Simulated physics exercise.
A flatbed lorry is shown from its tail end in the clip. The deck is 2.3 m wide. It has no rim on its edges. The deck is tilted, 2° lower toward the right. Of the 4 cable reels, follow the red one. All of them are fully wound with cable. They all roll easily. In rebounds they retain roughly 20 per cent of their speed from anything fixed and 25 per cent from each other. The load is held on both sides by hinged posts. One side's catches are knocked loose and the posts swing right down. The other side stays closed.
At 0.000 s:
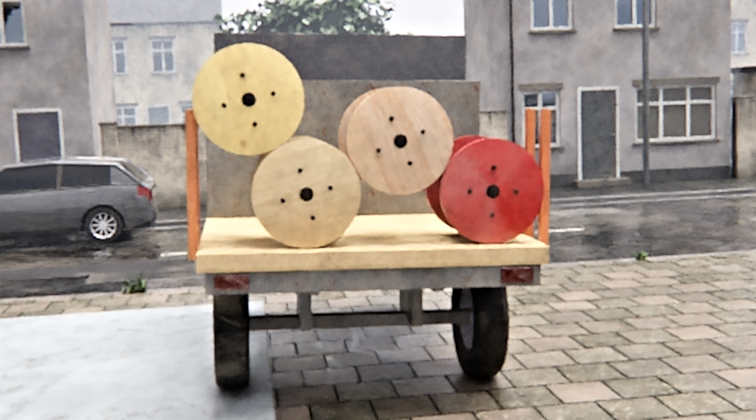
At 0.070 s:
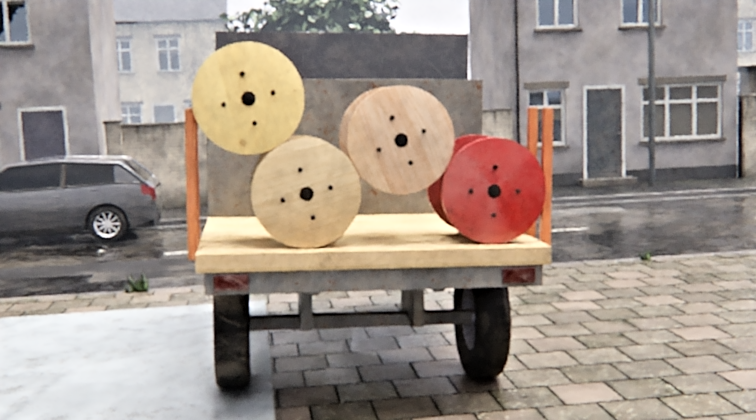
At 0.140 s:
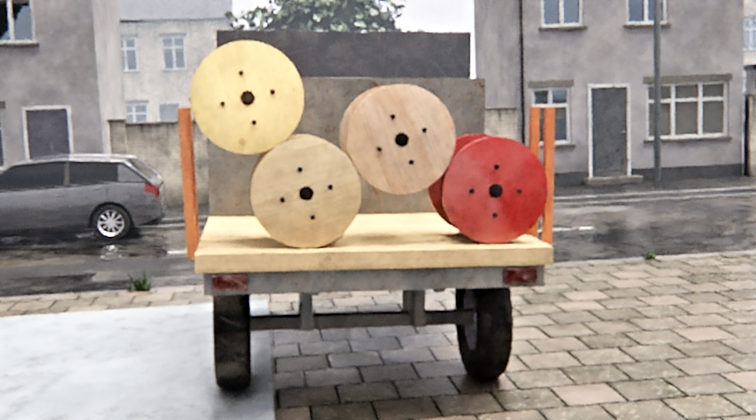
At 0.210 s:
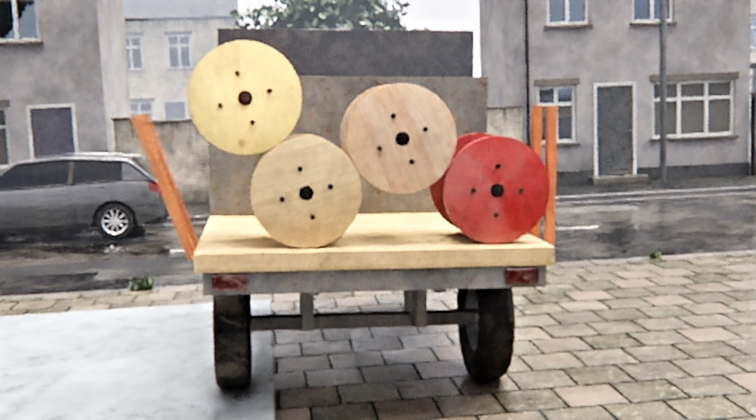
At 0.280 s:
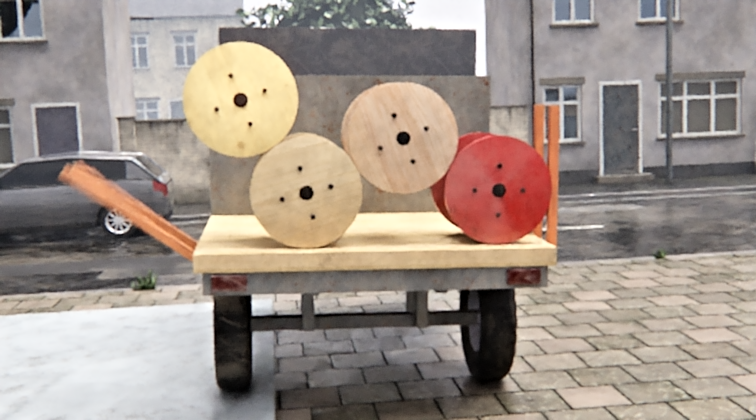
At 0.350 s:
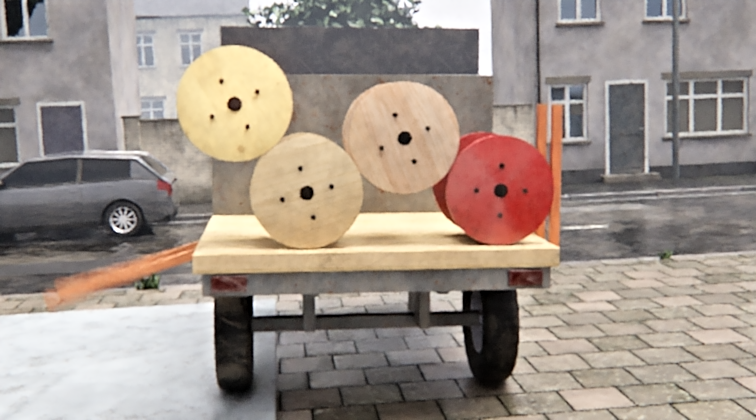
At the start, four round reels, one of them red, sit stacked on a flat trailer between upright orange posts. The left posts then swing outward and down past the deck's edge, and the upper-left yellow reel shifts slightly left and down while the red reel stays almost still beside the upright right posts.
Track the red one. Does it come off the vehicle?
Still loaded.
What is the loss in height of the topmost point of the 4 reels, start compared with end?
The top drops by around 65 cm.
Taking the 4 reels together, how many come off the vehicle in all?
The number is exactly 1.
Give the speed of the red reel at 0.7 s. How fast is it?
Speed: Approx. 0.0 m/s.
After 0.7 s, red is on the deck, 35 cm from the right edge; 1 off so far.
At rest (4.9 s), red is on the deck, 35 cm from the right edge; 1 off so far.
